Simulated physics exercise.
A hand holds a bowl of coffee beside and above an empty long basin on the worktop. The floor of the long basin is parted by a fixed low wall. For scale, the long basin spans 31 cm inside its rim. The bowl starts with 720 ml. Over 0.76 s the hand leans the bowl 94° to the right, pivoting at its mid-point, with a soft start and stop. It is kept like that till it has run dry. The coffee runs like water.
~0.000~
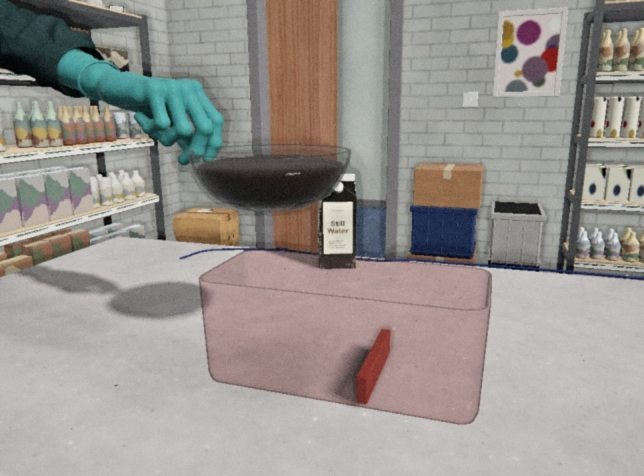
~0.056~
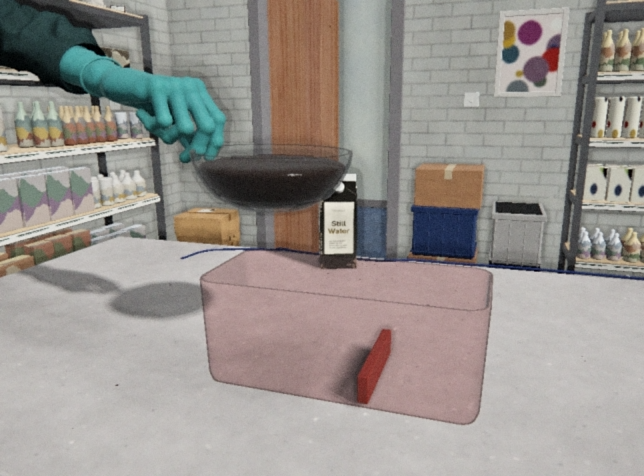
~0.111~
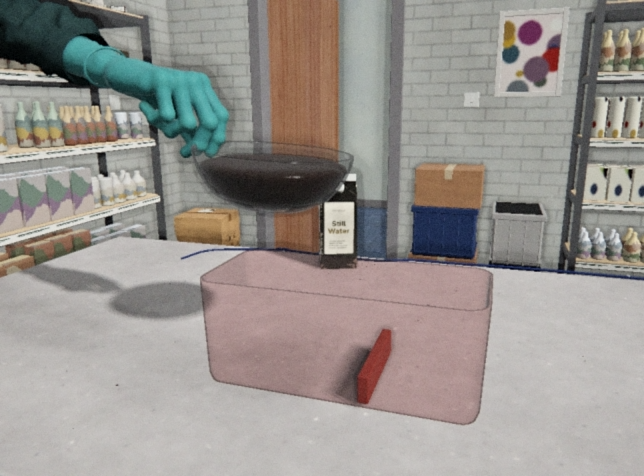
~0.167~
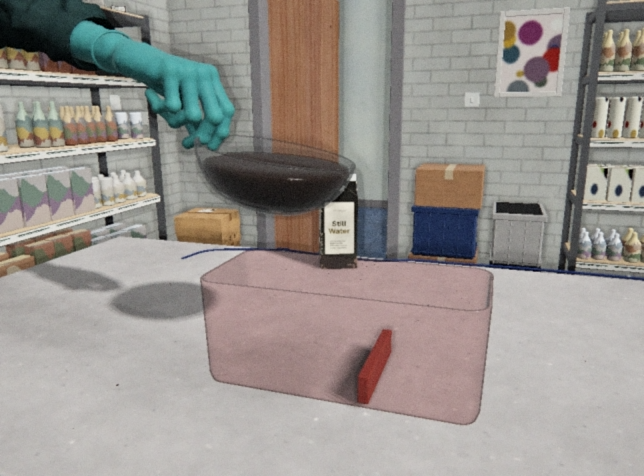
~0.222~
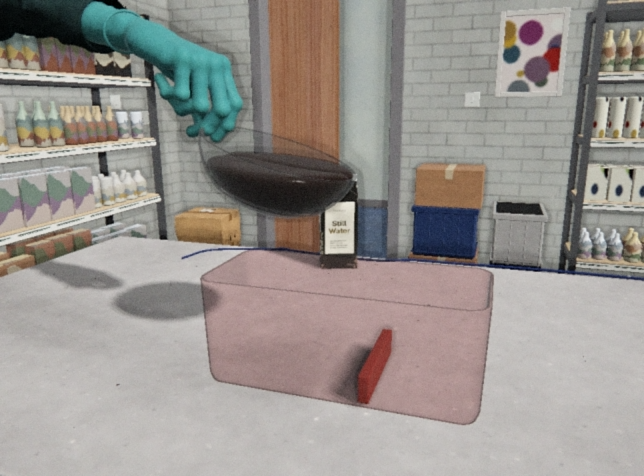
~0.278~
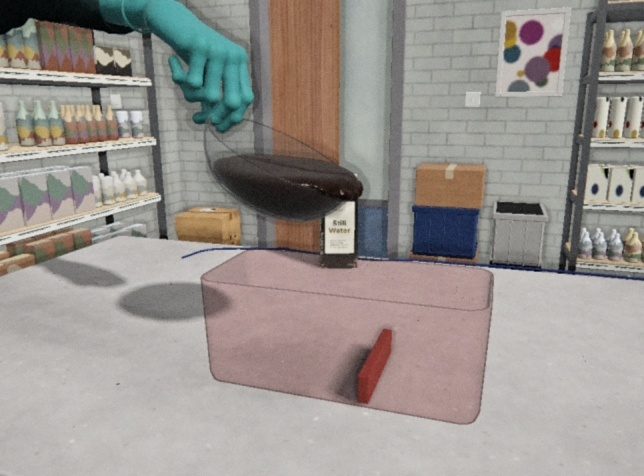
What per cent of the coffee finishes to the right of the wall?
Roughly 45 per cent is past the wall.
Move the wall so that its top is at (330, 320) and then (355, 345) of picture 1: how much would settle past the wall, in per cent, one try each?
First 90, then 70 per cent.
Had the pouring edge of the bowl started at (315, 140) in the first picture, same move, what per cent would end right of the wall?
Then about 30 per cent.
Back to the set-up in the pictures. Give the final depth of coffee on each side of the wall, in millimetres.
Some 16 mm on the left and 24 mm on the right.
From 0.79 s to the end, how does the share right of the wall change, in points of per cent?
It goes down by about 8.
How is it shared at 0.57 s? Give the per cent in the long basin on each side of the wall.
Some 14 per cent left and 48 right.
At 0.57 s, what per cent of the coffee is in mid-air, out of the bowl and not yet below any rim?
Some 26 per cent.
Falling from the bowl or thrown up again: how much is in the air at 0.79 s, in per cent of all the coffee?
About 7 per cent.
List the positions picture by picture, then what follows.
The first frame shows tilt 0°; pouring edge (347, 154); surface from (209, 162) to (344, 166); the long basin's rim runs from (223, 265) to (490, 291); the wall's top is at (375, 352).
The second frame shows tilt 1°; pouring edge (349, 156); surface from (211, 161) to (345, 167).
The third frame shows tilt 5°; pouring edge (350, 161); surface from (212, 158) to (346, 169).
The fourth frame shows tilt 11°; pouring edge (351, 170); surface from (215, 157) to (349, 173).
The fifth frame shows tilt 18°; pouring edge (352, 182); surface from (218, 156) to (353, 175).
The sixth frame shows tilt 28°; pouring edge (351, 195); surface from (224, 158) to (344, 181); 6 per cent is over the edge.
Then, 0.57 s in, the tilt is 81° and 11 per cent is still to pour, 14 is left of the wall and 49 right of it.
Then, 0.79 s in, the tilt is 94° and 0 per cent is still to pour, 37 is left of the wall and 53 right of it.
Then, 1.01 s in, the tilt is 94° and 0 per cent is still to pour, 44 is left of the wall and 52 right of it.
Then, 1.26 s in, the tilt is 94° and 0 per cent is still to pour, 49 is left of the wall and 46 right of it.
Finally, 50 per cent lies left of the wall, 45 right of it and 5 outside.
